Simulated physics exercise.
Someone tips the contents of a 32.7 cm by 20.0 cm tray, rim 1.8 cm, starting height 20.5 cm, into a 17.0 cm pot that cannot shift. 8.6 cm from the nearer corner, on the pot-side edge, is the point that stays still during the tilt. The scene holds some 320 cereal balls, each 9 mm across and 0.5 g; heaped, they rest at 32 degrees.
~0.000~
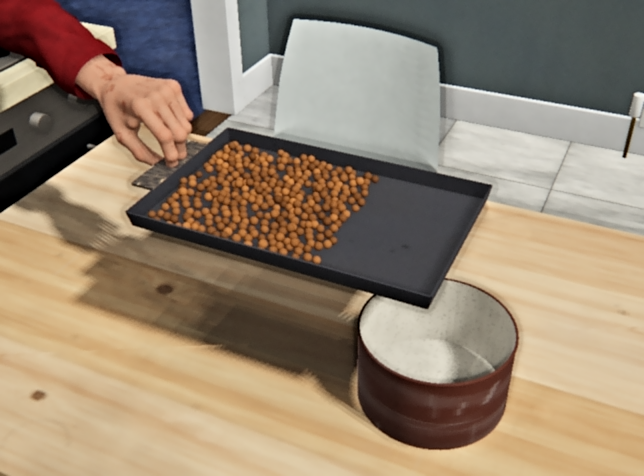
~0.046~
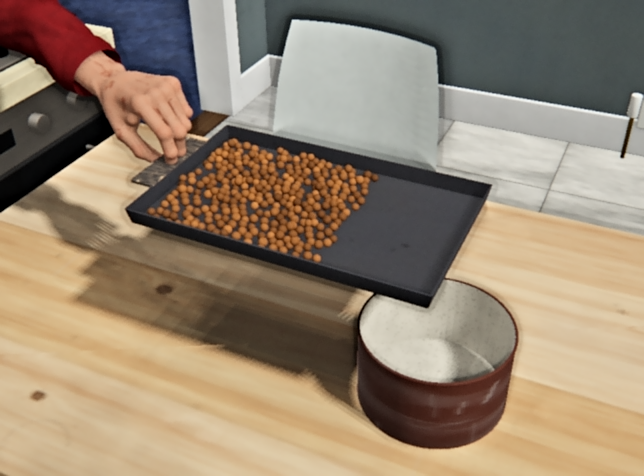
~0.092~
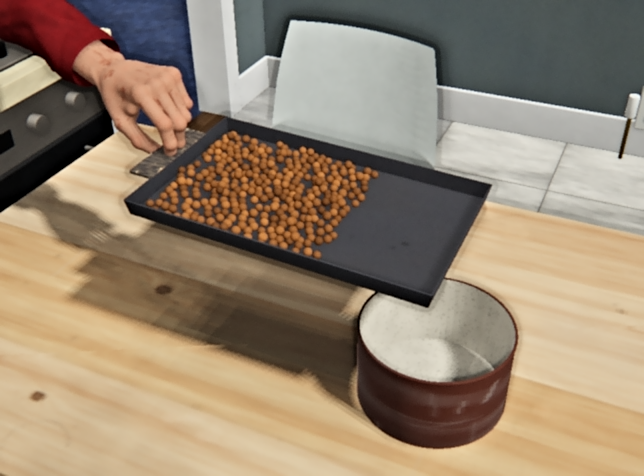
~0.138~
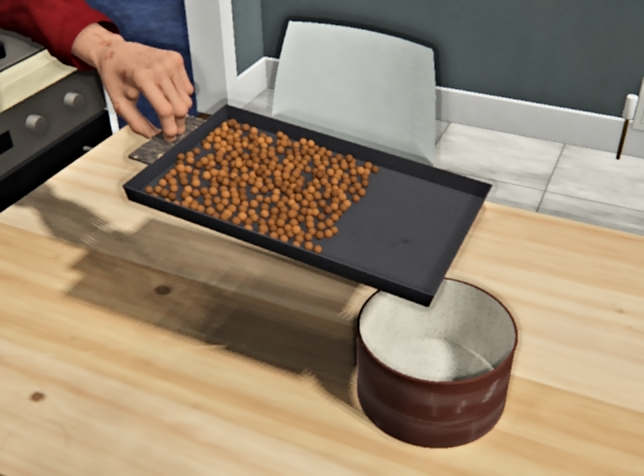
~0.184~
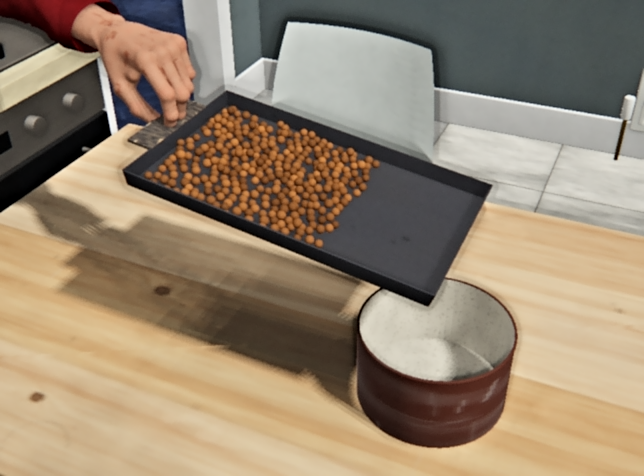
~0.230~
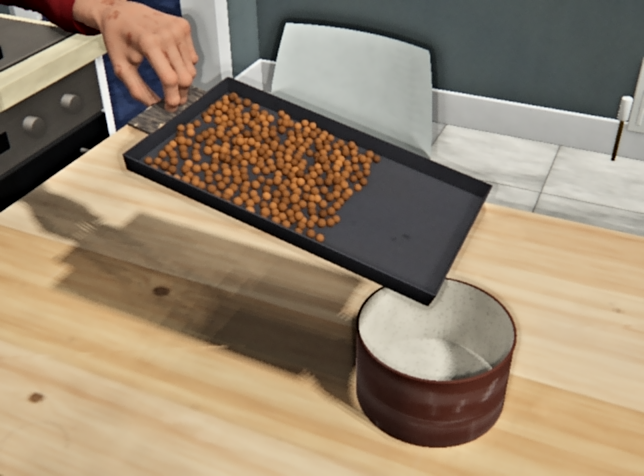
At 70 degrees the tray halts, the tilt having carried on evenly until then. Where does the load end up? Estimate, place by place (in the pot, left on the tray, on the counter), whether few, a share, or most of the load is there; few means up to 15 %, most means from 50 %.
My estimate: Pot: Few, left on the tray: Most, counter: A share.
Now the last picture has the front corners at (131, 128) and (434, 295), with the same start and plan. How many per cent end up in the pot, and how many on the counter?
The pot gets 10 and the counter 60.
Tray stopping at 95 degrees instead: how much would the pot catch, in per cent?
I'd expect some 35 per cent in the pot.
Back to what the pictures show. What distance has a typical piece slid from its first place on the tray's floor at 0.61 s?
Displacement on the tray: About 8 cm.
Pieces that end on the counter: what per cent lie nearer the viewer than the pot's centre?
Roughly 50 per cent.
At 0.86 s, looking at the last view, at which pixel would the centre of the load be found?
Look near (463, 230) in the last picture.
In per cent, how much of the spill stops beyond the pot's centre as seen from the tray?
Some 100 per cent.
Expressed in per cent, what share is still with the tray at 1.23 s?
Close to 60 in a hundred.
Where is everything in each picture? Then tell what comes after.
The first frame shows tray tilt 0 degrees, front corners at (130, 211) and (429, 293); middle of the pieces at (269, 198); pot at (437, 326).
The second frame shows tray tilt 1 degrees, front corners at (130, 208) and (429, 293); middle of the pieces at (268, 196).
The third frame shows tray tilt 3 degrees, front corners at (129, 199) and (430, 292); middle of the pieces at (268, 191).
The fourth frame shows tray tilt 6 degrees, front corners at (128, 185) and (431, 292), lowest corner right back; middle of the pieces at (268, 182).
The fifth frame shows tray tilt 9 degrees, front corners at (127, 170) and (432, 292), lowest corner right back; middle of the pieces at (269, 172).
The sixth frame shows tray tilt 12 degrees, front corners at (128, 154) and (433, 292), lowest corner right back; middle of the pieces at (270, 163); pot at (436, 325). The tray's pace is about 75 degrees a second.
After 0.61 s, tilt 40 degrees; the tray holds 100 %, the pot 0 %.
After 0.86 s, tilt 59 degrees; the tray holds 85 %, the pot 0 %.
After 1.23 s, tilt 70 degrees; the tray holds 60 %, the pot 5 %.
In the end, at 1.9 s, pot 5 %, tray 60 %, counter 35 %.
